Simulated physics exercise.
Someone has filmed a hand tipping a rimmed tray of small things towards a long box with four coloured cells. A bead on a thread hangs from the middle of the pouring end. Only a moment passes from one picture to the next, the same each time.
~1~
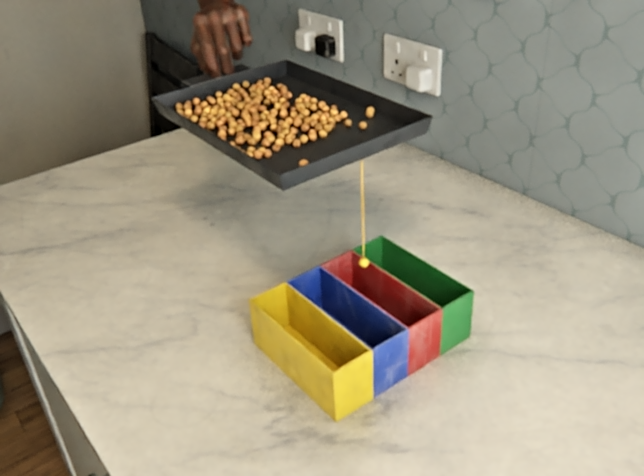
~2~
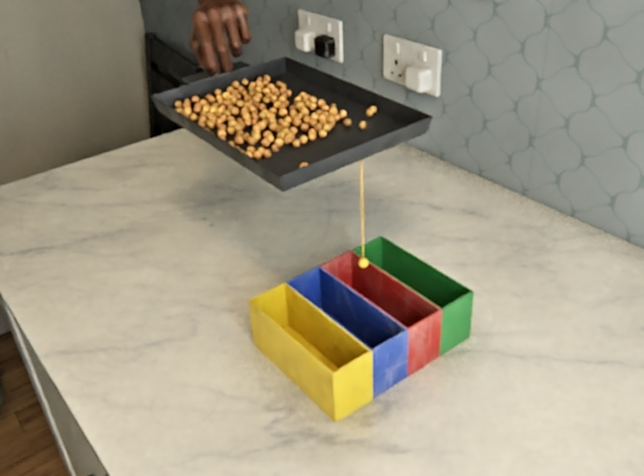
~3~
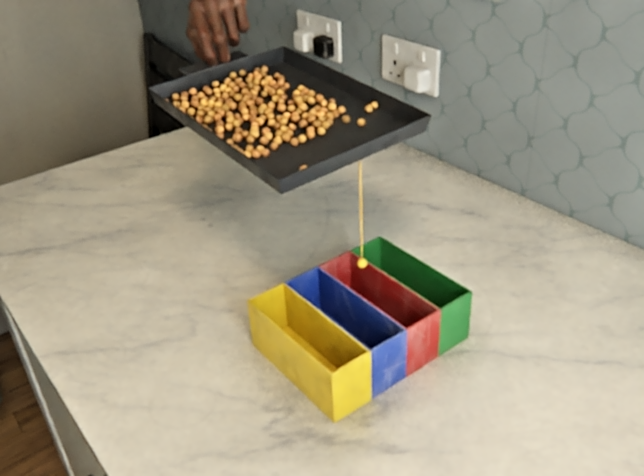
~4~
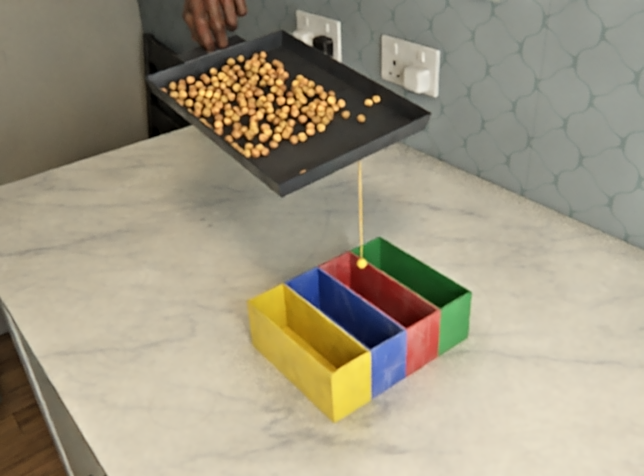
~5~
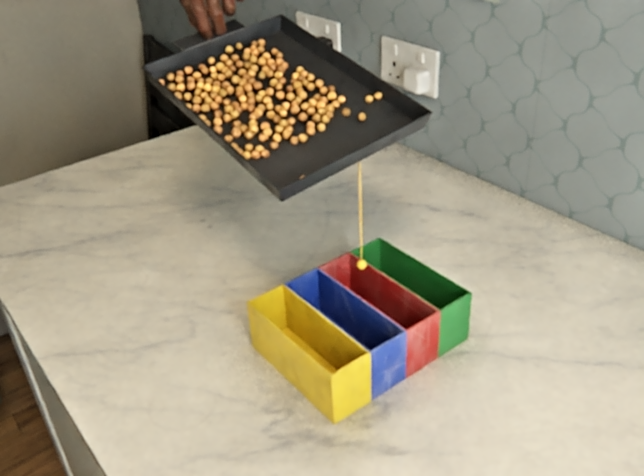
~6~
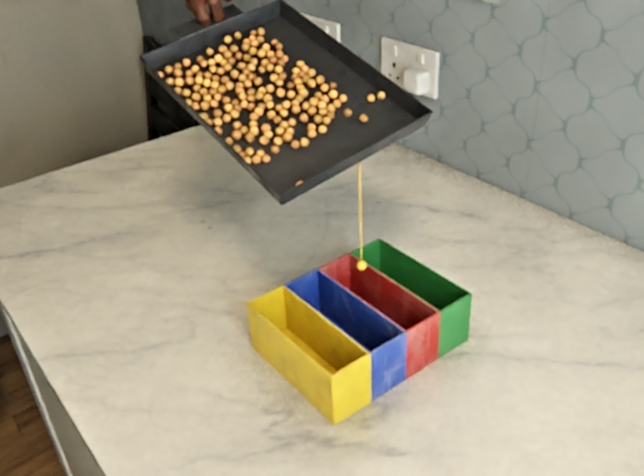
A dark rimmed tray of small round tan beads, gripped by a hand at its far left, hangs over a pale marbled counter seen from above at an angle, near a patterned wall with sockets. Below it sits a box with yellow, blue, red and green cells from left to right, a yellow bead dangling on a thread above. The hand raises the tray's far end, steepening it steadily as its near corner dips slightly, while the camera stays still.
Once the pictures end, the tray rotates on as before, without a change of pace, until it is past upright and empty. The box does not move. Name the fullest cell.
The yellow one ends fullest.
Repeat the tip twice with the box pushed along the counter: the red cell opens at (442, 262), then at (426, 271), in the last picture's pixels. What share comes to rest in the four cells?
About 0 and 10 per cent.
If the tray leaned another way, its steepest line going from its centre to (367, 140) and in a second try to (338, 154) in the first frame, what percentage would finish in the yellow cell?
First some 0, then 20 per cent.
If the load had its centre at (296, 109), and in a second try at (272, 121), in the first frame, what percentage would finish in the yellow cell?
Near 70 % and 70 %.
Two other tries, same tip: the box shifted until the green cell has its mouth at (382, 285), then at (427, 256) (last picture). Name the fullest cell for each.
One: The cell in blue. Two: That yellow cell.
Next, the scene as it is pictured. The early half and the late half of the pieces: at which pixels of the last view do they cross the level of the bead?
The first part at (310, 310); the rest at (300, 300).
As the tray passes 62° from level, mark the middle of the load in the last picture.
Close to (300, 184).
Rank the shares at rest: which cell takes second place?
Second comes the cell in blue.
Just after the last frame, tray tipped steeply; the larger part on the tray; just a few in the yellow cell; just a few in the blue cell; just a few in the red cell; roughly a quarter falling or outside the box.
A moment on, tray tipped right over; about a tenth on the tray; roughly half in the yellow cell; roughly a quarter in the blue cell; just a few in the red cell; roughly a quarter falling or outside the box.
Further on, tray tipped past a quarter turn; roughly two thirds in the yellow cell; roughly a quarter in the blue cell; just a few in the red cell; about a tenth falling or outside the box.
When it is over, tray tipped past a quarter turn; roughly two thirds in the yellow cell; roughly a quarter in the blue cell; just a few in the red cell; not one in the green cell; about a tenth outside the box.
